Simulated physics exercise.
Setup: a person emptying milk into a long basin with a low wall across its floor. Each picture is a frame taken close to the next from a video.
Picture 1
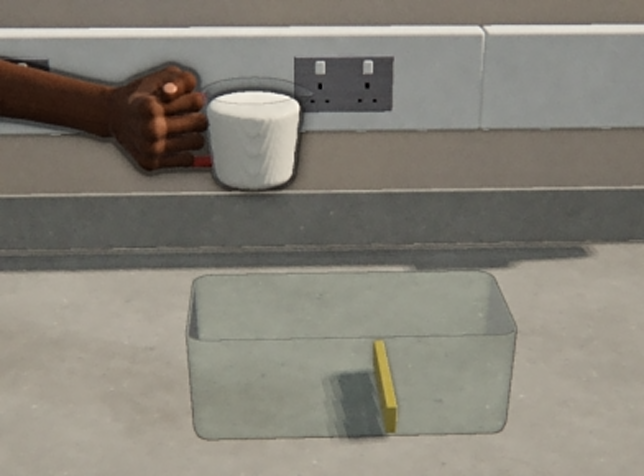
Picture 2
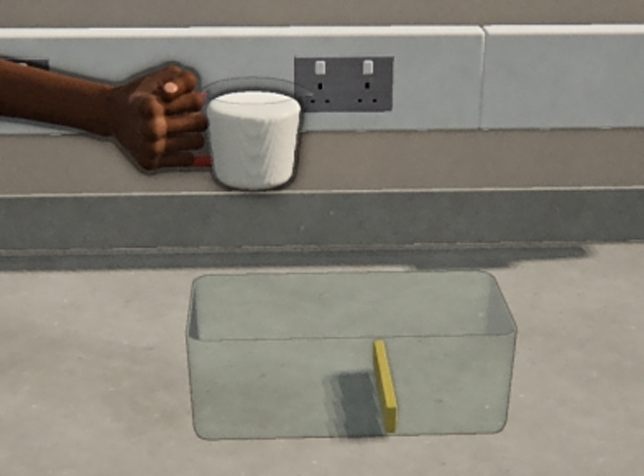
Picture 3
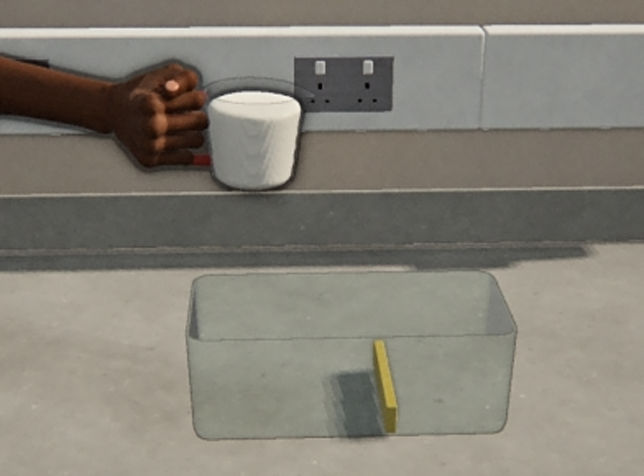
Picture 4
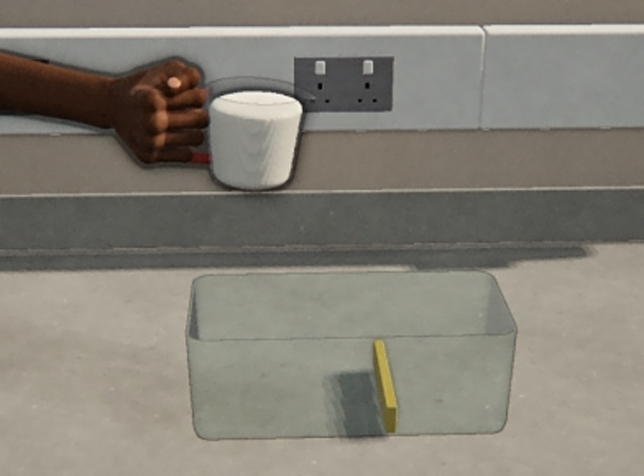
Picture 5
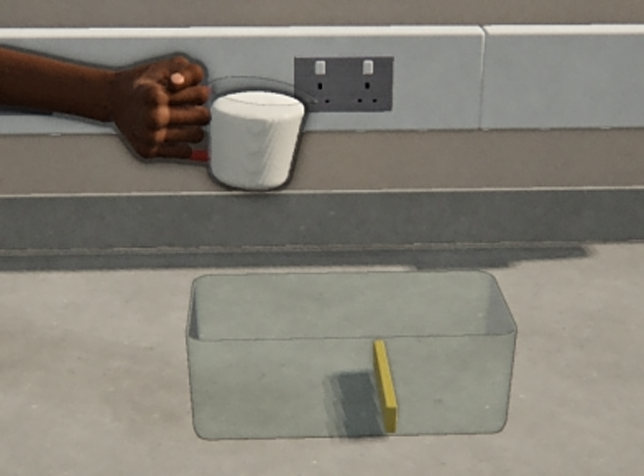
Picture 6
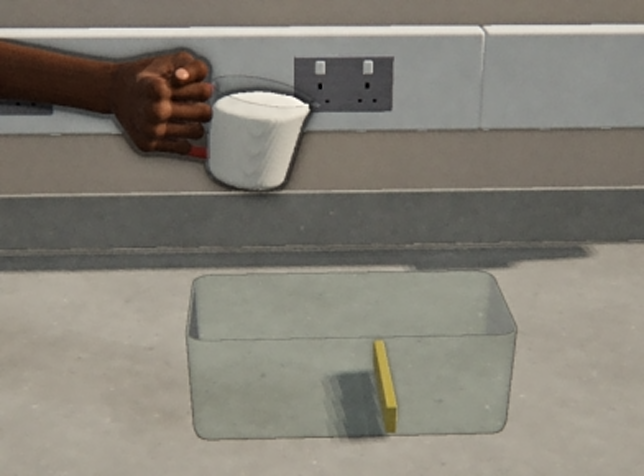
On a grey floor near a wall socket, a see-through basin with a low yellow wall inside sat still while a hand above it held a cup of milk, then tilted it slightly to the right.
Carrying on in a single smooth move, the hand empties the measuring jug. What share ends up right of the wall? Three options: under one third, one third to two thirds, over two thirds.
Answer: One third to two thirds.
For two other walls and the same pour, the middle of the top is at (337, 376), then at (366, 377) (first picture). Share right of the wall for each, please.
About 90 % for the first and about 75 % for the second.
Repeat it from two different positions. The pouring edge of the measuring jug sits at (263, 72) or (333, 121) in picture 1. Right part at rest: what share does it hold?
The first start yields 10 per cent, the second 70 per cent.
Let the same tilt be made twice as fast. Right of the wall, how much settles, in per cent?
Near 35 parts in a hundred.
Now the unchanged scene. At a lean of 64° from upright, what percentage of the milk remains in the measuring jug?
75 per cent or so.
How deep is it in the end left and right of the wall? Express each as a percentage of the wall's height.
About 20 on the left and about 50 on the right.
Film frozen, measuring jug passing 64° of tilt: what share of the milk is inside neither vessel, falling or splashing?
I'd put it at roughly 20 percent of it.
A moment on, the measuring jug is tipped part way and 73 per cent is still to pour, 2 is left of the wall and 3 right of it.
Next, the measuring jug is tipped on its side and 17 per cent is still to pour, 12 is left of the wall and 46 right of it.
Then the measuring jug is tipped right over and 0 per cent is still to pour, 38 is left of the wall and 58 right of it.
Later the measuring jug is tipped right over and 0 per cent is still to pour, 40 is left of the wall and 59 right of it.
At rest 40 per cent lies left of the wall, 59 right of it and 2 outside.
